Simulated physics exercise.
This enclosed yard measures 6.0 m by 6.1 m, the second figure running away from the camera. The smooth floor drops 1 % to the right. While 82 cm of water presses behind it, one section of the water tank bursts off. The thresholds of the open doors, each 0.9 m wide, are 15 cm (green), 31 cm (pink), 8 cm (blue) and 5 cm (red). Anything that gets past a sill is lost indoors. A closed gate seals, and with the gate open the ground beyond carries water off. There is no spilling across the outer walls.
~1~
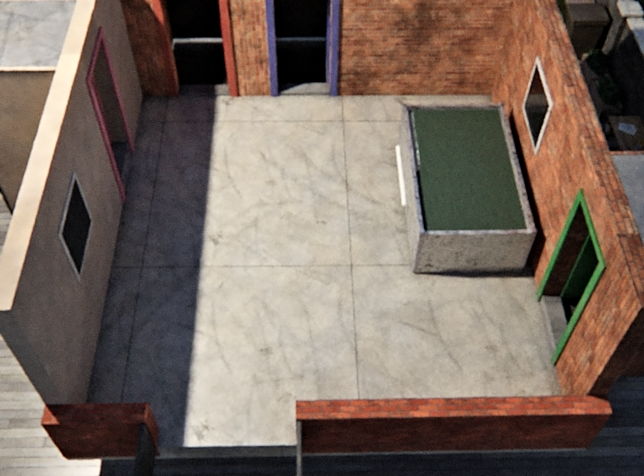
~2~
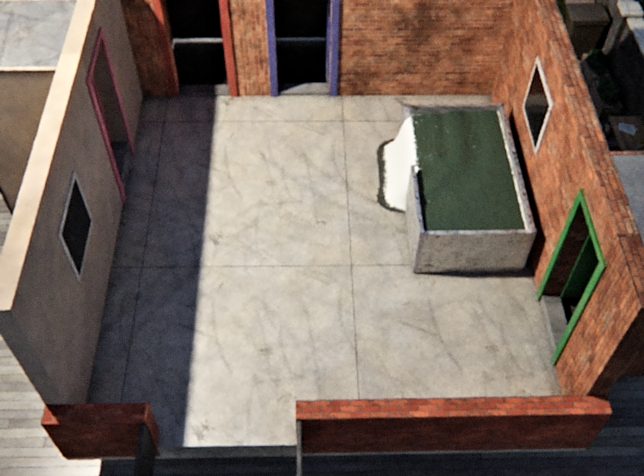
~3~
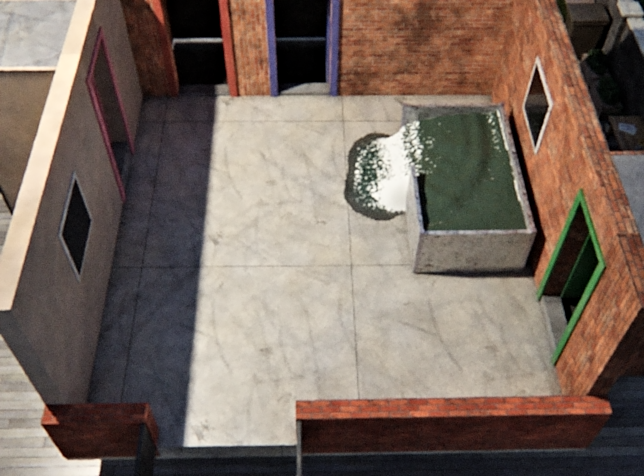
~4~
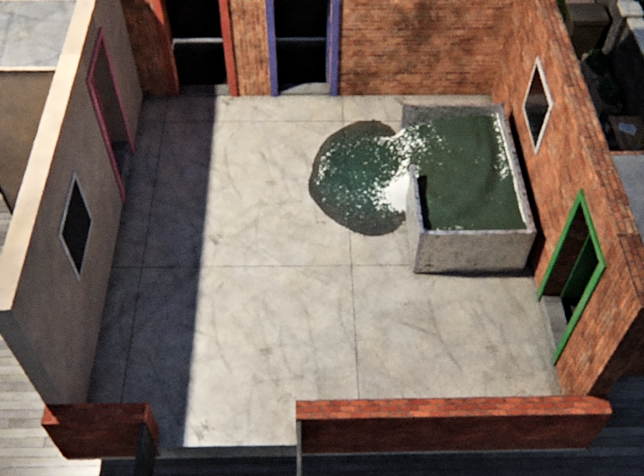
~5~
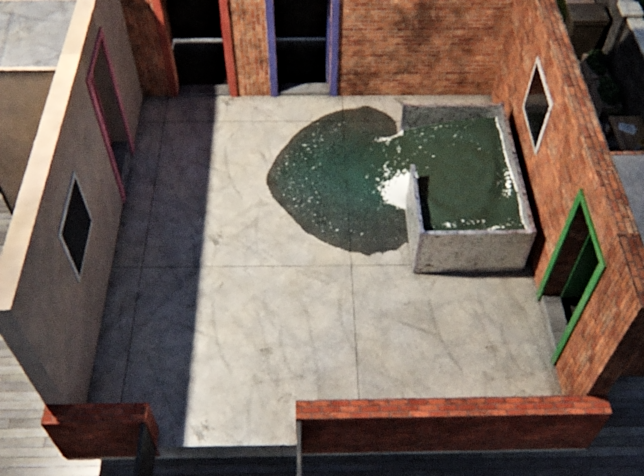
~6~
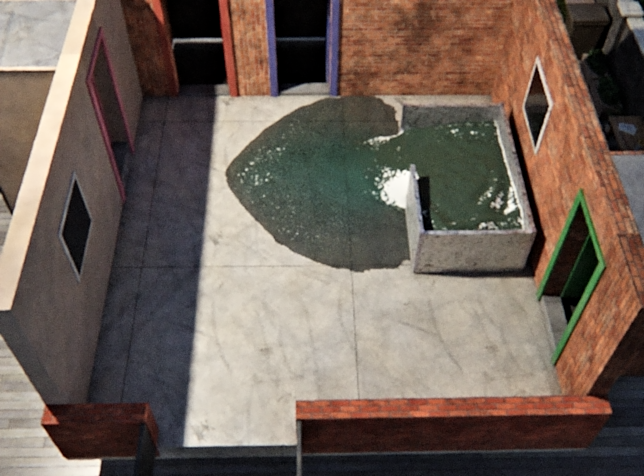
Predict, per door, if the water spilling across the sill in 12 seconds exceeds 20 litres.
In the end at the green door the amount will stay short of the limit; at the pink door the amount will stay short of the limit; at the blue door the amount will climb above the limit; at the red door the amount will climb above the limit.
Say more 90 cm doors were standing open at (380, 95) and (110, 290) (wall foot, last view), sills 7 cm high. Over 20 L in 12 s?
In that order: Below, above.
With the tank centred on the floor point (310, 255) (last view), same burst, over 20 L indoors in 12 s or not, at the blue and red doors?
So the blue door keeps within it and the red door tops the limit.
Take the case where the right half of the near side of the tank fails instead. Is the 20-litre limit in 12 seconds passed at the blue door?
Against the limit, blue does not exceed it.
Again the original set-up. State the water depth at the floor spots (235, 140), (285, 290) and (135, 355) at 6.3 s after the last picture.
First 8 cm, then 5 cm, then 10 cm.
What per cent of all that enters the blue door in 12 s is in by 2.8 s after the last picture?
Roughly 70%.
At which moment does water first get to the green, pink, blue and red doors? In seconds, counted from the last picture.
So green at 6.5 s, pink at 0.4 s, blue at 0.1 s, and red at 0.5 s.
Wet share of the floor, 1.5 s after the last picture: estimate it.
Wet share: Near 50 percent.
Then, 0.7 s after the last picture water covers 45 % of the floor and is deepest (38 cm) near (390, 162); green door not reached, pink door 27 cm at the sill, 0 L in, blue door 18 cm at the sill, 1 L in, red door 9 cm at the sill, 0 L in.
Then, 1.5 s after the last picture water covers 50 % of the floor and is deepest (44 cm) near (143, 102); green door not reached, pink door 27 cm at the sill, 0 L in, blue door 18 cm at the sill, 50 L in, red door 13 cm at the sill, 17 L in.
Then, 2.8 s after the last picture water covers 60 % of the floor and is deepest (24 cm) near (174, 102); green door not reached, pink door 20 cm at the sill, 0 L in, blue door 12 cm at the sill, 88 L in, red door 19 cm at the sill, 91 L in.
Then, 6.3 s after the last picture water covers 90 % of the floor and is deepest (14 cm) near (288, 426); green door not reached, pink door 7 cm at the sill, 0 L in, blue door 10 cm at the sill, 121 L in, red door 9 cm at the sill, 208 L in.
Then, 11.3 s after the last picture water covers 95 % of the floor and is deepest (16 cm) near (515, 221); green door 12 cm at the sill, 0 L in, pink door 3 cm at the sill, 0 L in, blue door 5 cm at the sill, 123 L in, red door 4 cm at the sill, 226 L in.
